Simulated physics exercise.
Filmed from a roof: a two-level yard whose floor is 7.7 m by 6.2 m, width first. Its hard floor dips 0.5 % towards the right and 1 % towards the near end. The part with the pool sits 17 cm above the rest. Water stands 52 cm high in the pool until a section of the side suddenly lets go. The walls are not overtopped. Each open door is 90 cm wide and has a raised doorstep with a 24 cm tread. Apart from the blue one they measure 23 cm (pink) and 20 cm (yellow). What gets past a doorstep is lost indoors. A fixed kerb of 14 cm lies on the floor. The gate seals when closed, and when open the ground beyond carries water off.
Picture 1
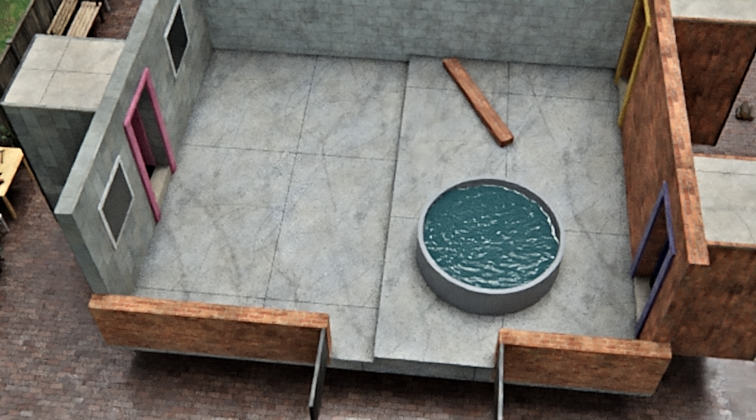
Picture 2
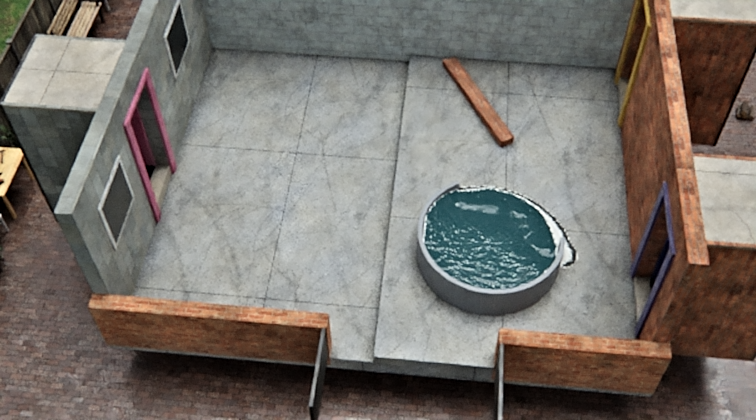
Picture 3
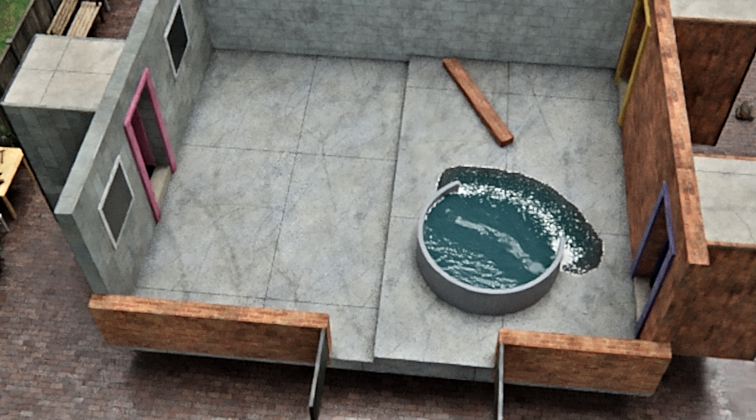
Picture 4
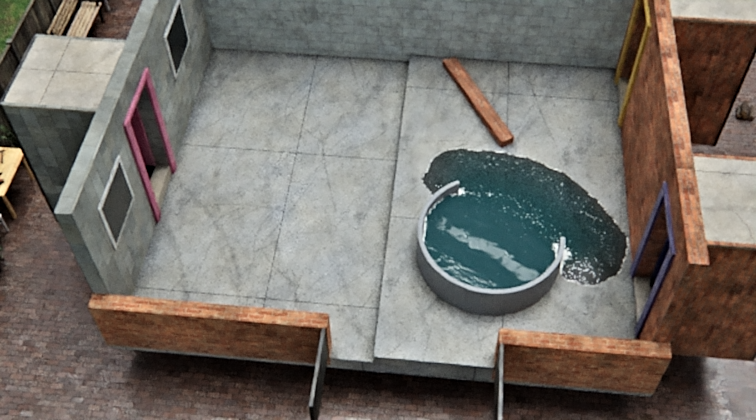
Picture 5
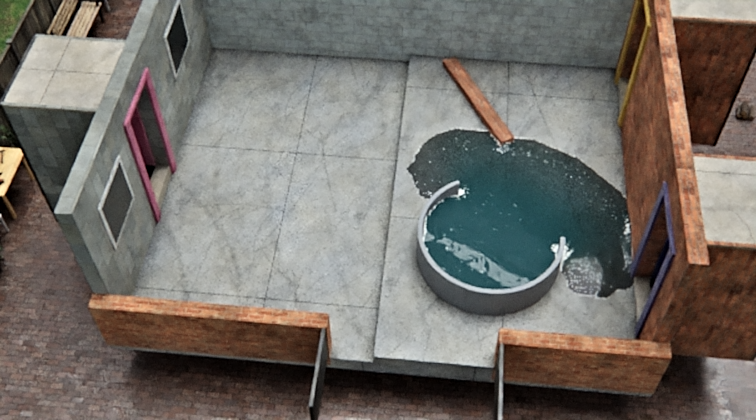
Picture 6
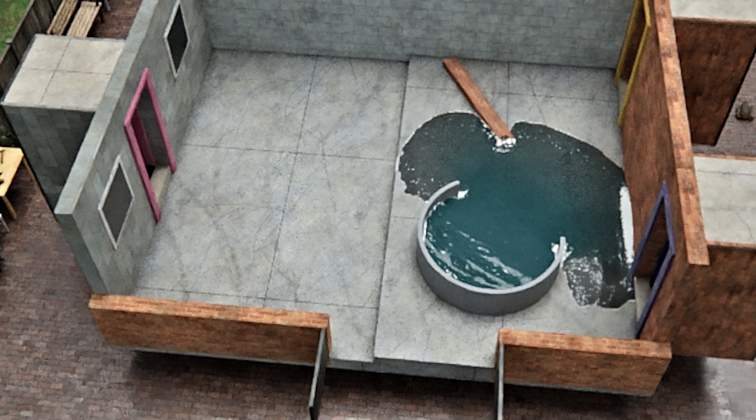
The video shows a round pool of still water in a walled yard before its far side opens and water pours out, spreading across the grey floor, around the near end of a wooden plank and toward the right wall.
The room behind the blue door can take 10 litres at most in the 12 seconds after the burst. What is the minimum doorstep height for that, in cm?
Some 7 cm above the ground.
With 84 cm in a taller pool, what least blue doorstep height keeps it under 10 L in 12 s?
About 11.0 cm.
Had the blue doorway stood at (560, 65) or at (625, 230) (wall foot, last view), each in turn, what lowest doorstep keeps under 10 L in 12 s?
Roughly 23 and 20 cm.
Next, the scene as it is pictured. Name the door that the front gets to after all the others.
It is the pink one.
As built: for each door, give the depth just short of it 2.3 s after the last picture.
Depths in cm: Pink 0, yellow 20, blue 4.
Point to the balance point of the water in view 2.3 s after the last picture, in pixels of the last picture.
Around (527, 158).
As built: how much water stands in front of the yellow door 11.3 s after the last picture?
Roughly 3.5 cm deep.
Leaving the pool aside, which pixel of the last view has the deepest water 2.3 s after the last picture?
Around (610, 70).
Then, 0.7 s after the last picture water covers 25 % of the floor, deepest (24 cm) near (621, 216); 6 cm at the blue door, 0 litres in over its 8 cm doorstep.
Then, 2.3 s after the last picture water covers 40 % of the floor, deepest (31 cm) near (610, 70); 4 cm at the blue door, 0 litres in over its 8 cm doorstep.
Then, 11.3 s after the last picture water covers 75 % of the floor, deepest (12 cm) near (619, 364); 10 cm at the blue door, 5 litres in over its 8 cm doorstep.
At the blue door as built, the water peaked near 10 cm, 11.3 s after the last picture.
Run again over the same 12 s with other heights there, 13 litres in over 6.5 cm, 7 litres over 7.5 cm. The limit of 10 litres is kept from about 7 cm up.
